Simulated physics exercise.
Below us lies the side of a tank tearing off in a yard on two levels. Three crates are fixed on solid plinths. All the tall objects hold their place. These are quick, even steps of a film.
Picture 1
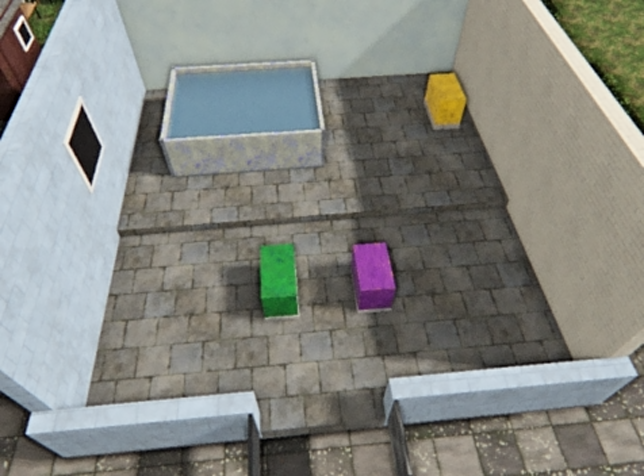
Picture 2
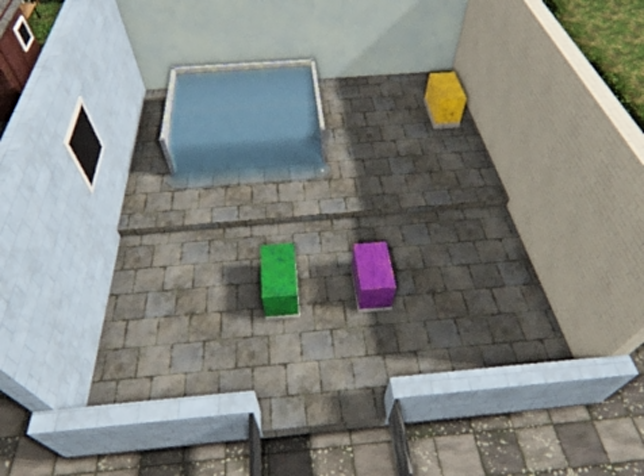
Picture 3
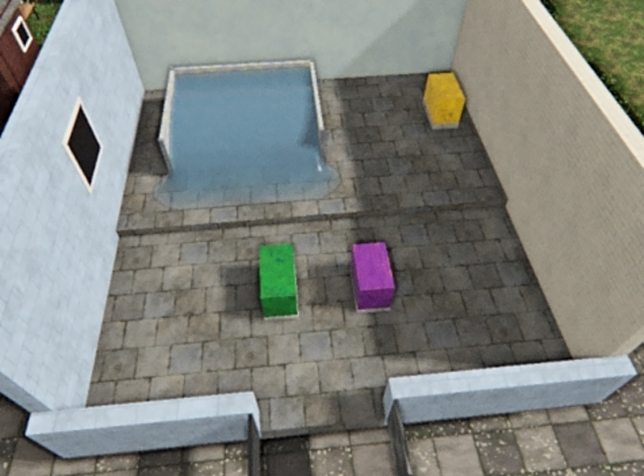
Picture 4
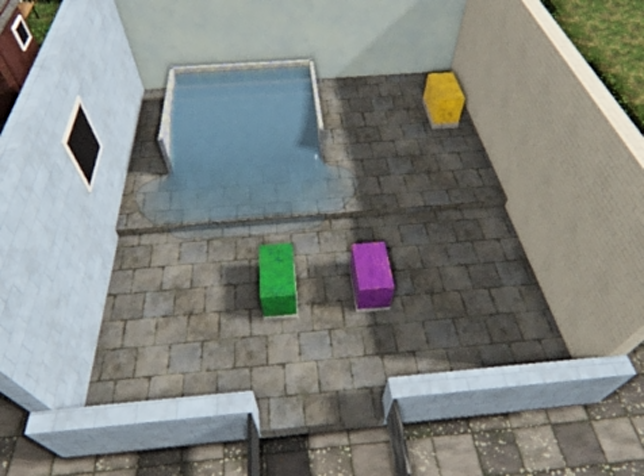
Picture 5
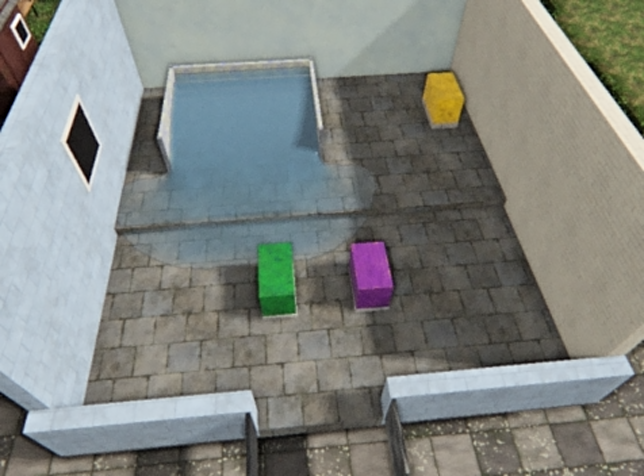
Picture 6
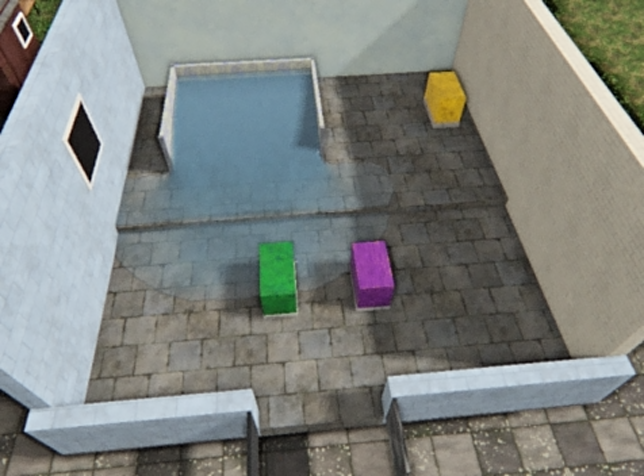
To begin with, a tank of still water stands at the back of a walled, paved yard with green, purple and yellow blocks. Its near side gives way and water pours out toward the viewer, crosses the step and spreads thinly around the green block, while the blocks stay put.
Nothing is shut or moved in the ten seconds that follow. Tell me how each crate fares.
One by one: The yellow crate stays dry; the purple crate gets wet; the green crate gets wet.
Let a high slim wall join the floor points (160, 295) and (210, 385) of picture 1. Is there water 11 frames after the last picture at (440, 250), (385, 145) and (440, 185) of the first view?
In turn: Awash, dry, dry.
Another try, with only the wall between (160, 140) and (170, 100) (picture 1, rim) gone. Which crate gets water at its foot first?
That is the green one.
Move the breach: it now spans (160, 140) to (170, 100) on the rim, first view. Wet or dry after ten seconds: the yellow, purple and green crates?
Then: The yellow crate is wetted, the purple crate is topped, the green crate is topped.
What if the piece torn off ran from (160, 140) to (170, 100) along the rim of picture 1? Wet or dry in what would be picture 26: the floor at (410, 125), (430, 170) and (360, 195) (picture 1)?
As listed: Dry, clear, no water.
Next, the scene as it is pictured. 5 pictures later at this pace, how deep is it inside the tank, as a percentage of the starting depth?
Near 48 in a hundred.
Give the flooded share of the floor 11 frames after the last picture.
I make it 55 per cent.
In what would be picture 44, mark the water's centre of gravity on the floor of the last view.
Around (300, 271).
A moment on, water covers 45 % of the floor; the yellow crate not reached, the purple crate water round its plinth, the green crate water round its plinth.
Next, water covers 55 % of the floor; the yellow crate not reached, the purple crate water round its plinth, the green crate water round its plinth.
Then, water covers 60 % of the floor; the yellow crate not reached, the purple crate water round its plinth, the green crate water round its plinth.
Later, water covers 65 % of the floor; the yellow crate not reached, the purple crate water round its plinth, the green crate water round its plinth.
In the end, water covers 65 % of the floor; the yellow crate stayed above the water, the purple crate was topped, the green crate was topped.
